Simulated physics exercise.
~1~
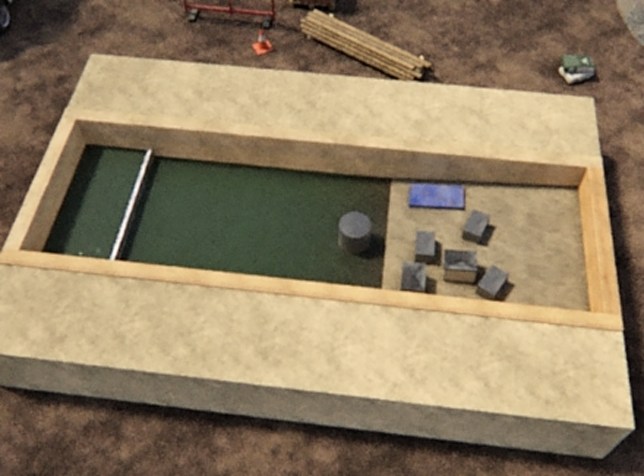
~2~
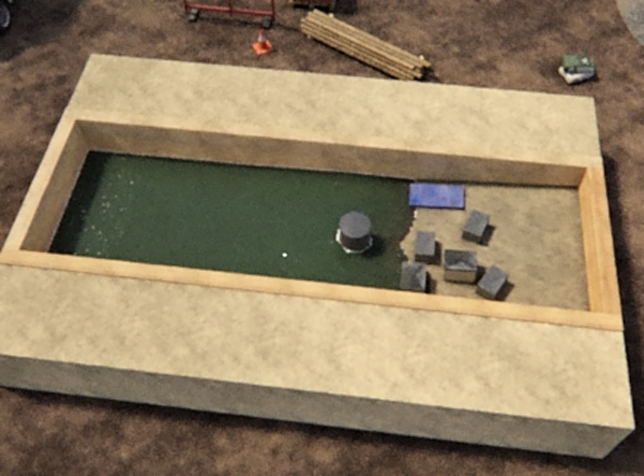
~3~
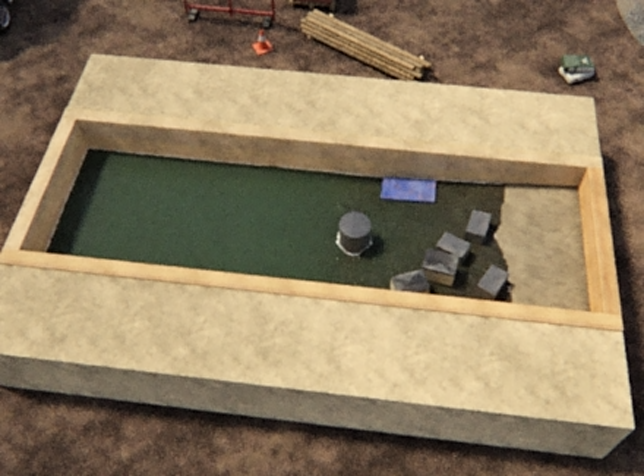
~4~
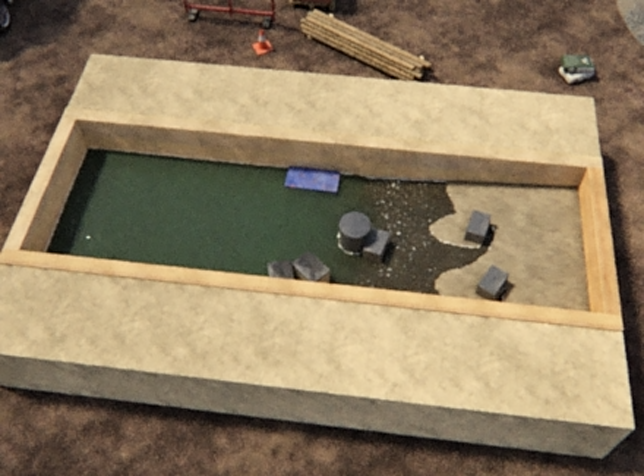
The video shows a walled basin of dark green water whose white barrier disappears, sending water right up a sandy slope, where it shifts a blue slab and grey blocks; the water then draws back, carrying the slab and several blocks left, leaving two blocks on the slope.
